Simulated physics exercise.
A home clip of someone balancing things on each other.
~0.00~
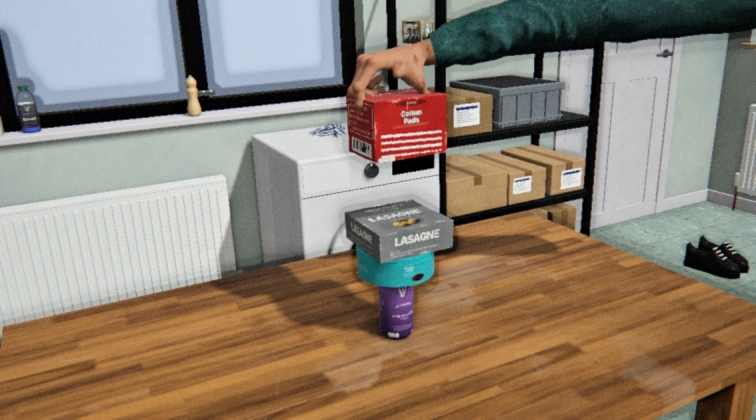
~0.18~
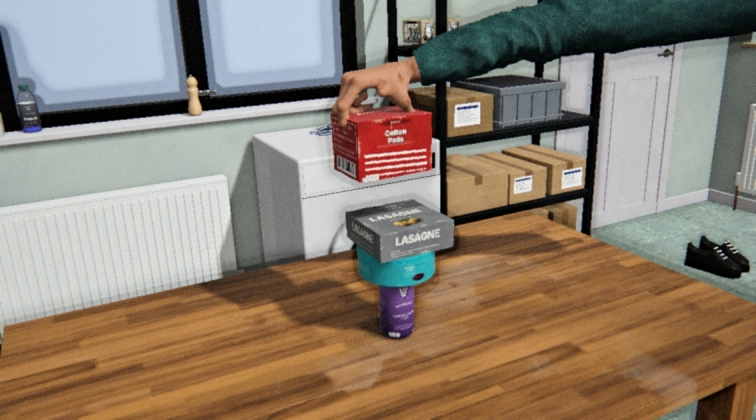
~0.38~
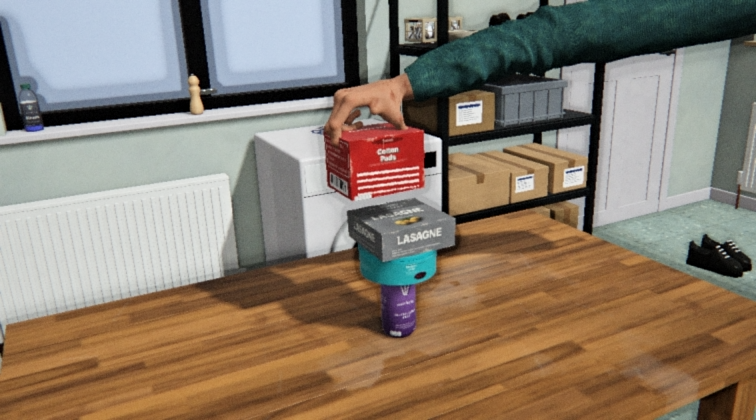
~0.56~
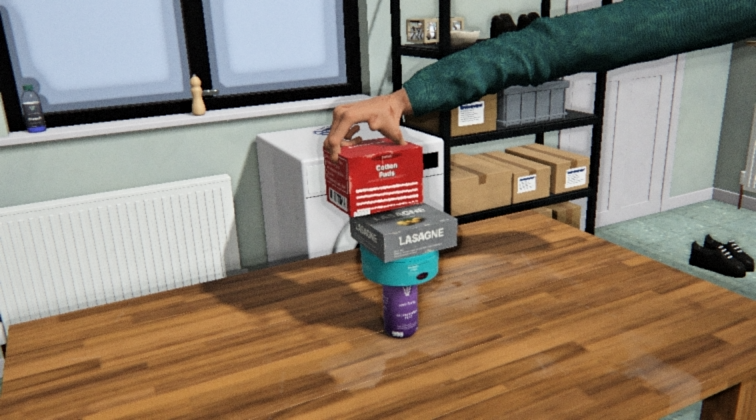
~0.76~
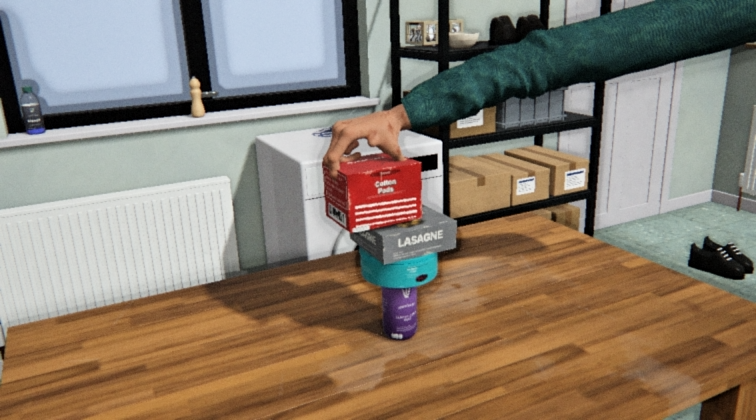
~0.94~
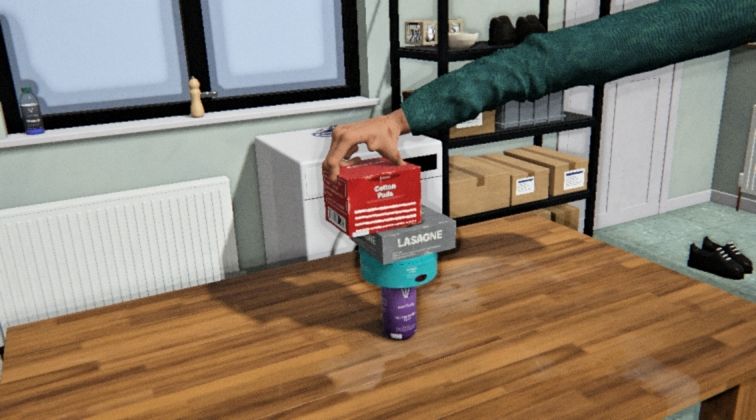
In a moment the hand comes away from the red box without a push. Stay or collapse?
As it turns out, it holds.
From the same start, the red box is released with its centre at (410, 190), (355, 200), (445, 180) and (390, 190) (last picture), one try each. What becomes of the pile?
First, it holds; second, it loses its balance; third, it loses its balance; fourth, it holds.
After 1.34 s, nothing has stirred.
After 1.84 s, red box resting near (372, 195).
At rest (2.3 s), all 4 in place. Seen from the same camera at the end, red box near (372, 195). The pile keeps its balance.
